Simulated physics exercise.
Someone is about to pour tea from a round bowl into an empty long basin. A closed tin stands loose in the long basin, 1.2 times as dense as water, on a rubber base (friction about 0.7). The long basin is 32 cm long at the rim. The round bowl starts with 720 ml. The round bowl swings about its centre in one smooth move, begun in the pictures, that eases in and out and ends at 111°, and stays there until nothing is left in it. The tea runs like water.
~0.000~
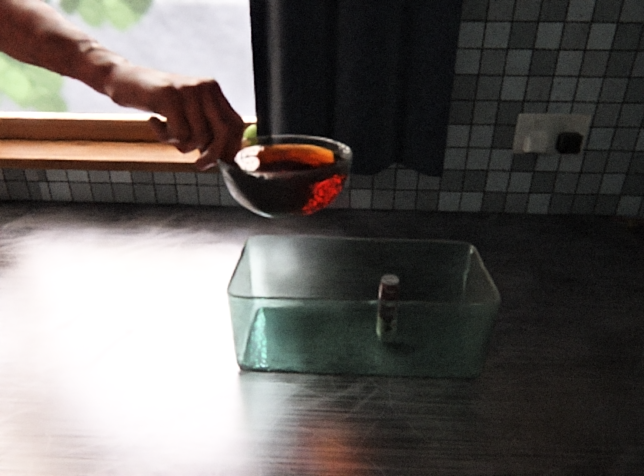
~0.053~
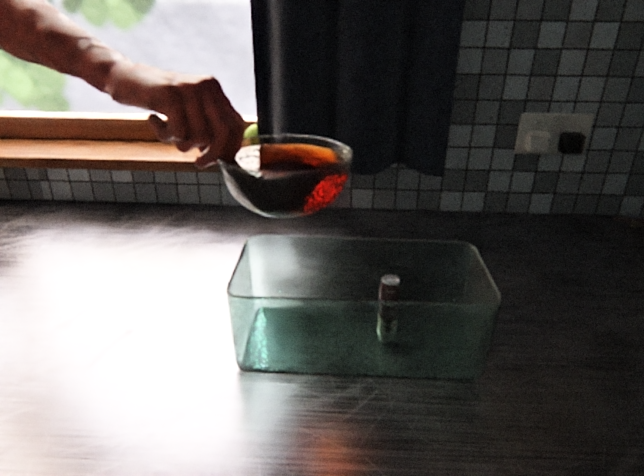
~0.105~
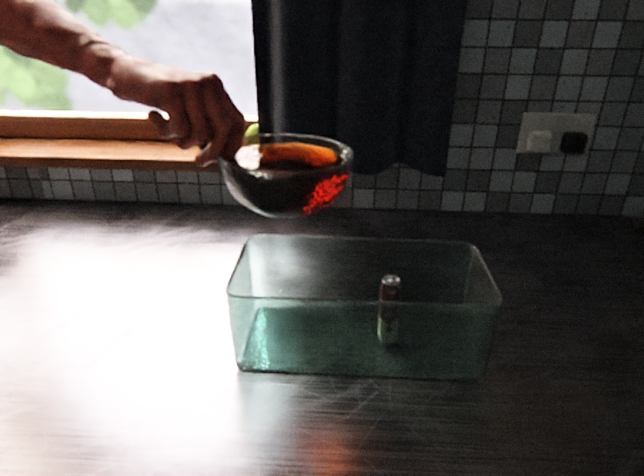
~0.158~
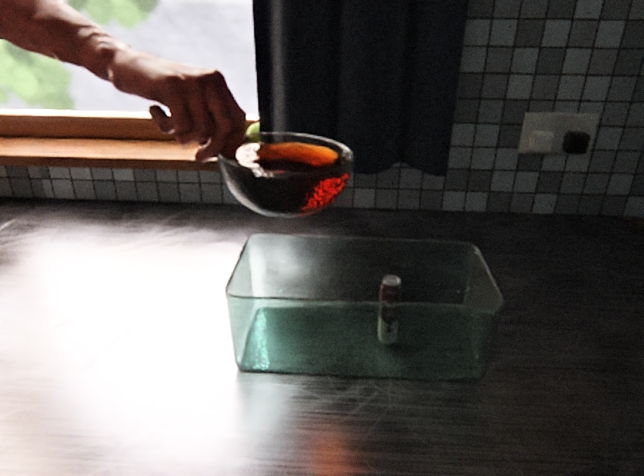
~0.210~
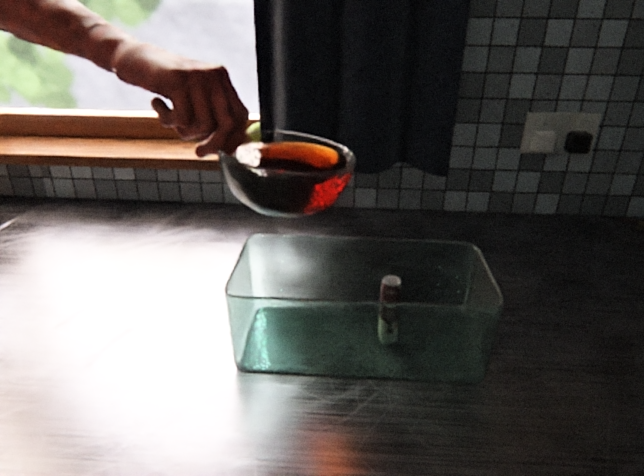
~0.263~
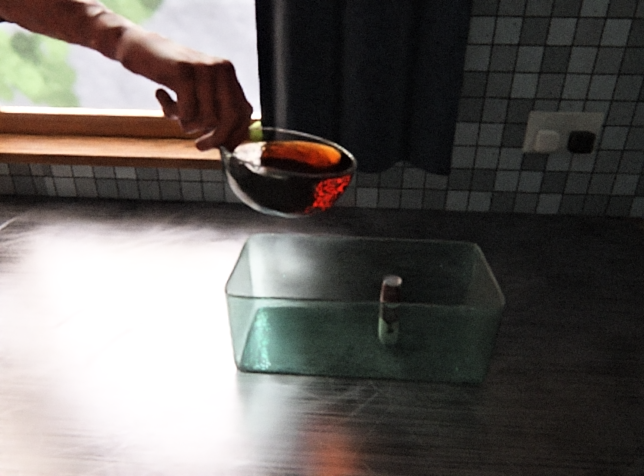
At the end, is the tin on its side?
It keeps standing.
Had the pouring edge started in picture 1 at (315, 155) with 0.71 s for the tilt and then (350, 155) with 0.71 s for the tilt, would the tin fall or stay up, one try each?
First it falls; then it topples.
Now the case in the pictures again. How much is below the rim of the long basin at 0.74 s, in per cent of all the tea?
About 34 per cent.
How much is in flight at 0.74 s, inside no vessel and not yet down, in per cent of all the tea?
Some 32 per cent.
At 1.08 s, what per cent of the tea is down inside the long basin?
Near 96 in a hundred.
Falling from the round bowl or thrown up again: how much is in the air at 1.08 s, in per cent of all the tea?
Some 3 per cent.
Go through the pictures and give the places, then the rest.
In the first frame, tilt 0°; pouring edge (352, 156); surface from (223, 157) to (349, 161); the long basin's rim runs from (238, 264) to (486, 271); the tin's top is at (390, 282).
In the second frame, tilt 0°; pouring edge (352, 156); surface from (223, 157) to (349, 161).
In the third frame, tilt 2°; pouring edge (353, 157); surface from (224, 156) to (349, 161).
In the fourth frame, tilt 4°; pouring edge (354, 159); surface from (225, 154) to (350, 161).
In the fifth frame, tilt 7°; pouring edge (355, 162); surface from (225, 154) to (352, 162).
In the sixth frame, tilt 10°; pouring edge (356, 165); surface from (227, 154) to (355, 161).
By 0.74 s the tilt is 64° and 34 per cent is still to pour; the tin stands where it began.
By 1.08 s the tilt is 101° and 0 per cent is still to pour; the tin stands where it began.
By 1.45 s the tilt is 111° and 0 per cent is still to pour; the tin stands where it began.
By 1.84 s the tilt is 111° and 0 per cent is still to pour; the tin stands where it began.
At rest the tin stands where it began.
